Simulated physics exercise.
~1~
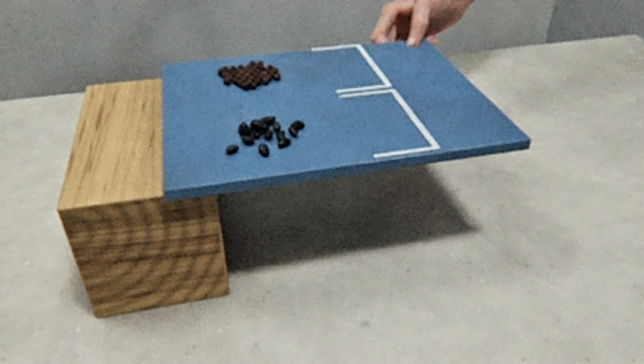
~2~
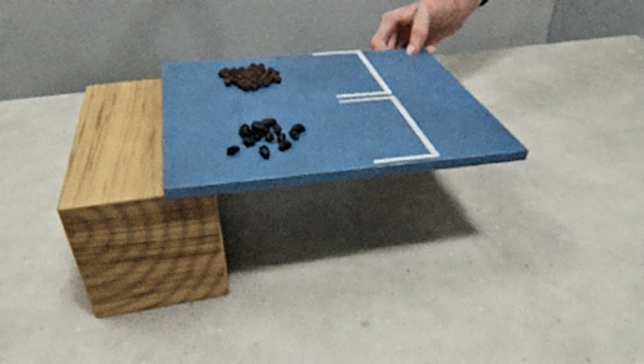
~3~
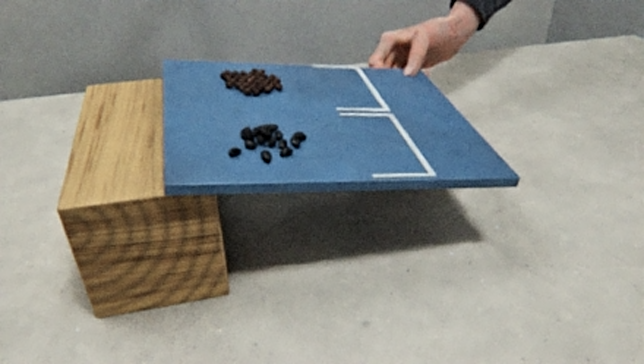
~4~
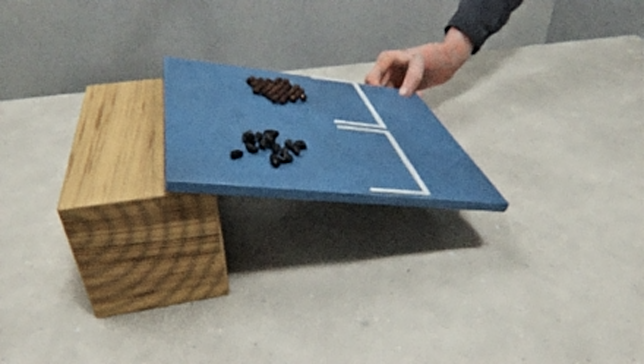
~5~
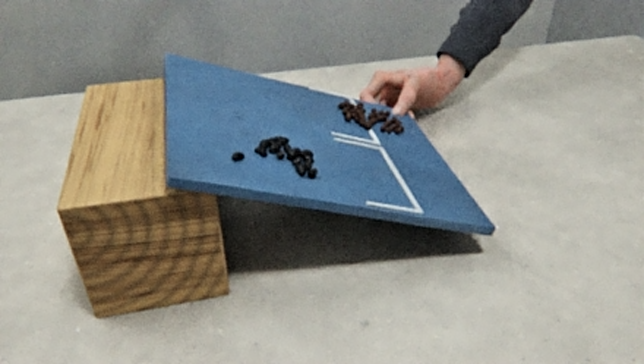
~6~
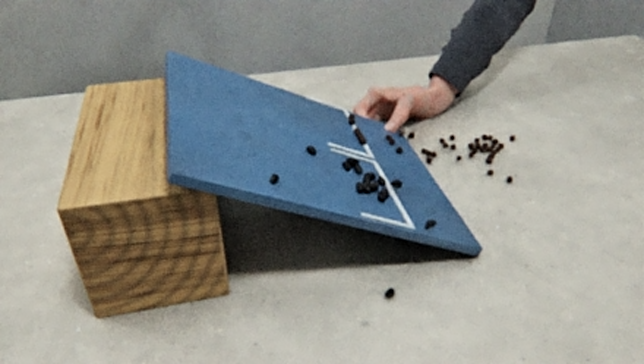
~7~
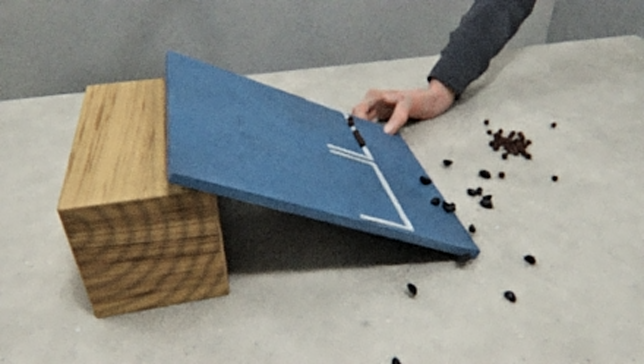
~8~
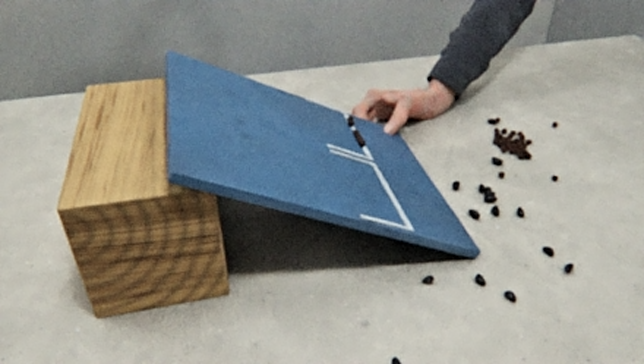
On a grey tabletop, a hand lowering a blue board's free end, two dark heaps sliding past white barriers and scattering below.
